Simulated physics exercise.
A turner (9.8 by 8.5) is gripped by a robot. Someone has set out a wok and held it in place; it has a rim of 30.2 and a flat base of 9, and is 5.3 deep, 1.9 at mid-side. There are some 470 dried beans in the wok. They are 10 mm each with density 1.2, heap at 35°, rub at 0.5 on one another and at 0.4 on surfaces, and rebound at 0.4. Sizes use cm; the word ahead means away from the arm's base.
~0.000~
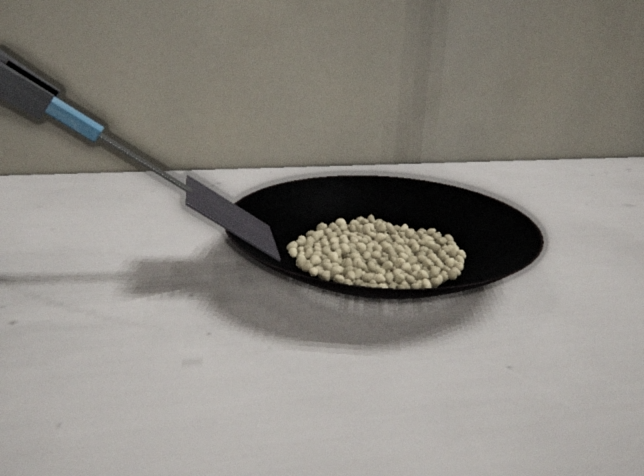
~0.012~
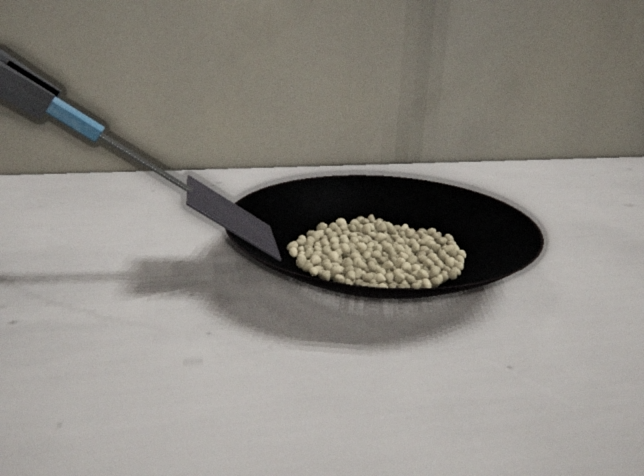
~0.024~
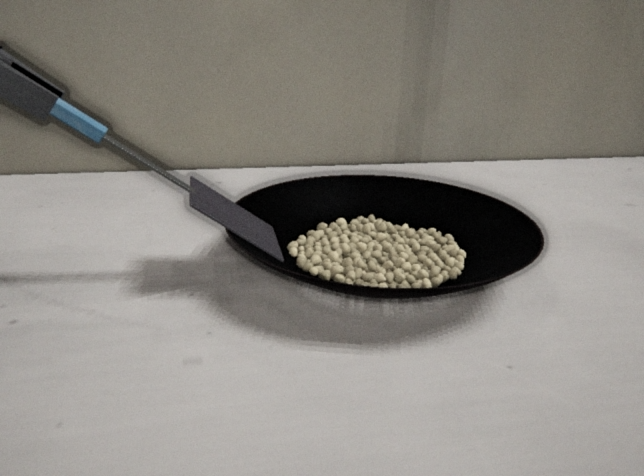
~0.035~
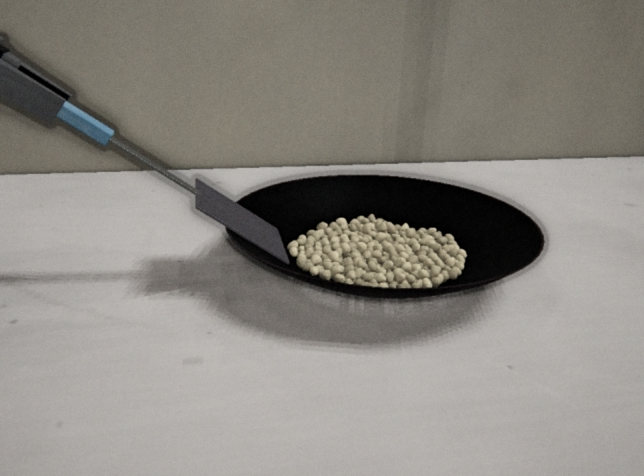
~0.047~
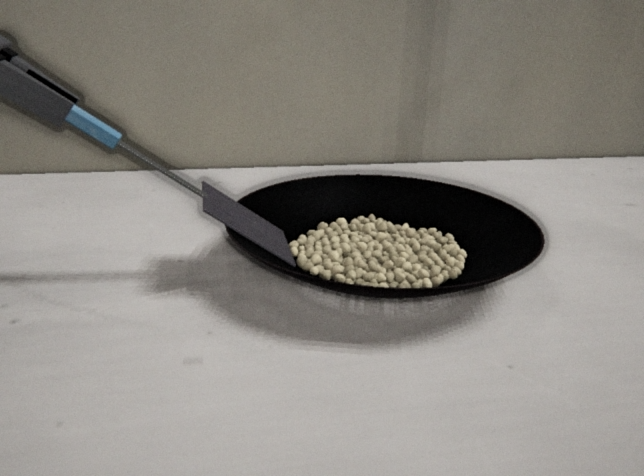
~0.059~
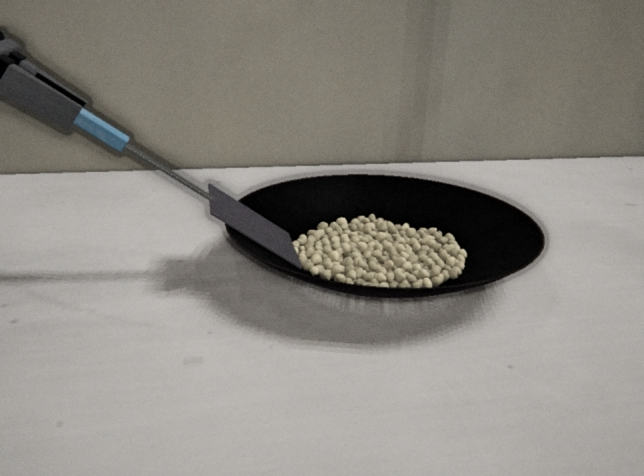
A gray turner held by a robot slides slightly right and down against pale beans in a black wok.
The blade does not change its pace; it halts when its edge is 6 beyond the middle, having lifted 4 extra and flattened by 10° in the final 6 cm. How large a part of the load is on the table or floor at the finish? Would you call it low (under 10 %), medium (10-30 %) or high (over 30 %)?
I would call it low.
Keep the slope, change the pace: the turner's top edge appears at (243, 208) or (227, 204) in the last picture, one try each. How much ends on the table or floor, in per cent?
Some 20 and 10 per cent.
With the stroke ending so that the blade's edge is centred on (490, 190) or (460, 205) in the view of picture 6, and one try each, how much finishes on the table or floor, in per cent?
I'd say roughly 10 per cent, then roughly 0 per cent.
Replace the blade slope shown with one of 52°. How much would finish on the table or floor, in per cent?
I'd expect near 0 percent then.
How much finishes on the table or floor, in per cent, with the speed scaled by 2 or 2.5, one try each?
Roughly 10 percent for the first try, 20 percent for the second.
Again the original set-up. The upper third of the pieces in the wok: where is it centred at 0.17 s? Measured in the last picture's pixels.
I'd put it close to (418, 241) in the last picture.
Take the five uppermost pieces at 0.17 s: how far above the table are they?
Estimated height above table: Approx. 4 cm.
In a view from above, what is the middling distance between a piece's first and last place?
About 5 cm.
After 0.17 s, sloping 36°, highest piece 4 above the table; 473 in the wok.
After 0.28 s, sloping 32°, highest piece 6 above the table; 473 in the wok.
After 0.54 s, sloping 26°, highest piece 6 above the table; 473 in the wok.
After 1.59 s, sloping 26°, highest piece 6 above the table; 473 in the wok.
In the end, 473 in the wok. That is 0 % on the table or floor.
